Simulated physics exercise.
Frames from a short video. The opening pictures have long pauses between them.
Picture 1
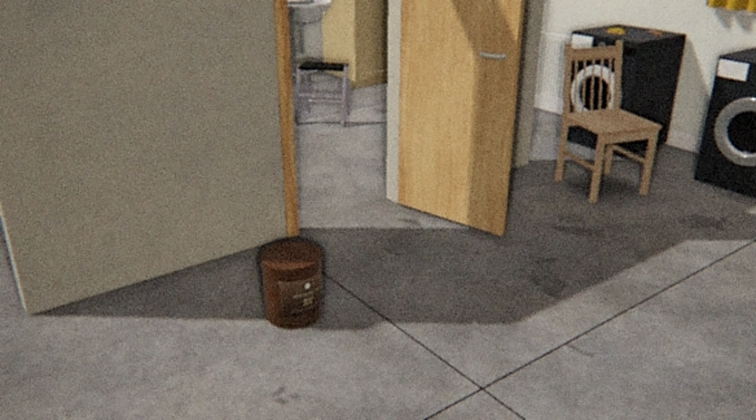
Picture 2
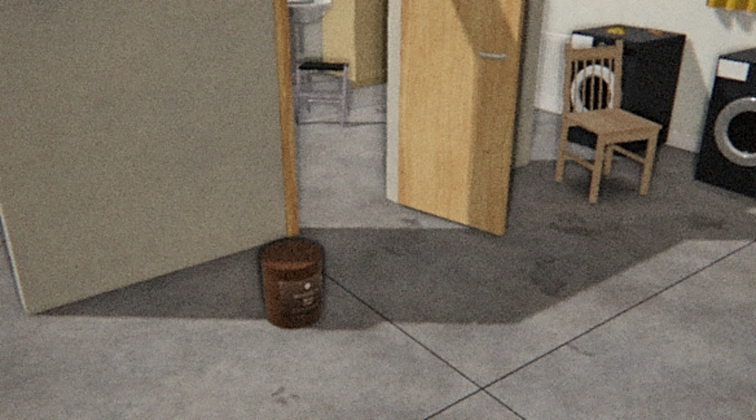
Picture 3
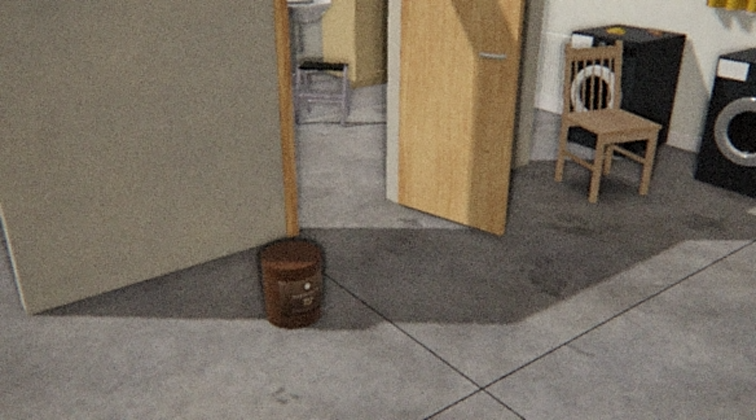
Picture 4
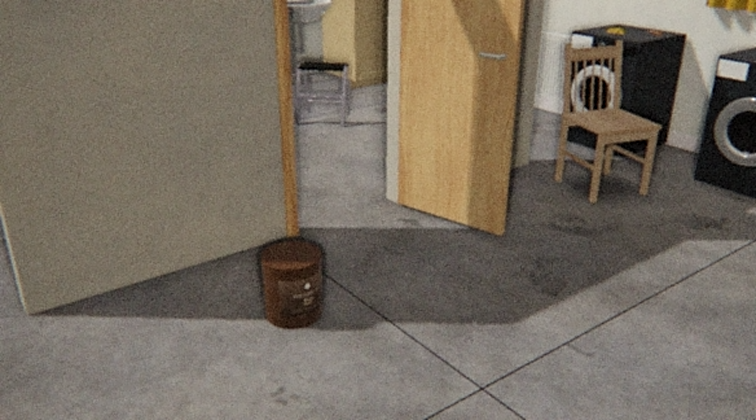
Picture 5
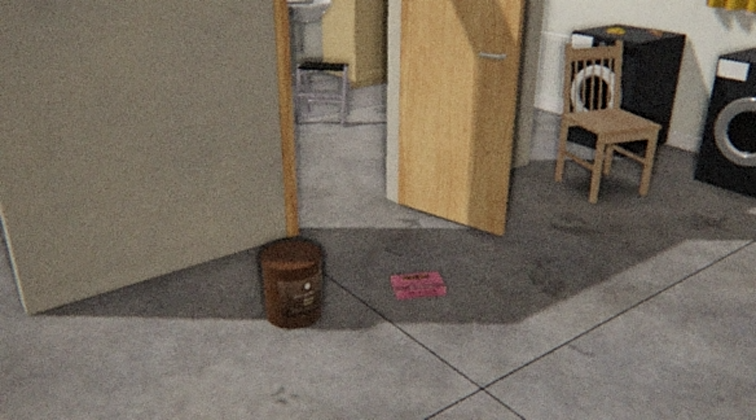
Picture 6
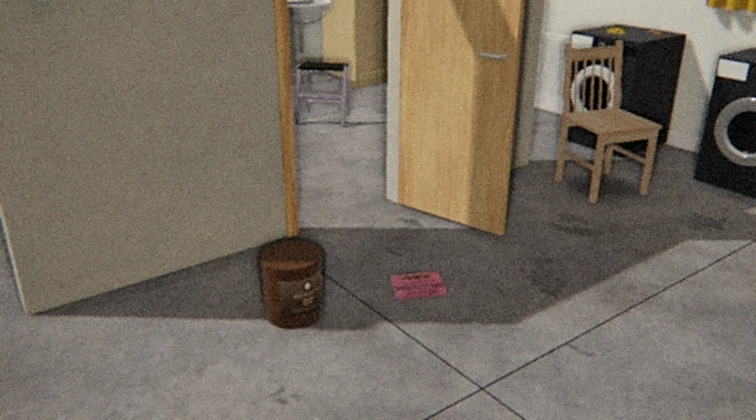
At the start, a brown pail sits on a grey floor near the edge of a wall panel, with a wooden door standing wide open behind it and a chair near dark washing machines. Nothing moves for a while, then a flat pink packet appears on the floor right of the pail and lies still.
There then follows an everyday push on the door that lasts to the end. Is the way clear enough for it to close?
My guess is that the door will fill its doorway.
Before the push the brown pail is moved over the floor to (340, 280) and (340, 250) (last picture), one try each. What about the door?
In the first case it reaches the frame; in the second case it is blocked.
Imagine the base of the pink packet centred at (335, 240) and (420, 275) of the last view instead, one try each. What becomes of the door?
Held up partway; Swings all the way.
Then, 0.60 s on from there, door at 86°.
Then, 1.10 s on from there, door at 59°.
Then, 1.50 s on from there, door at 36°.
Then, 1.90 s on from there, door at 14°.
In the end, door at 0°; both unmoved. At the end, from the last picture's camera, pink packet near (418, 285).
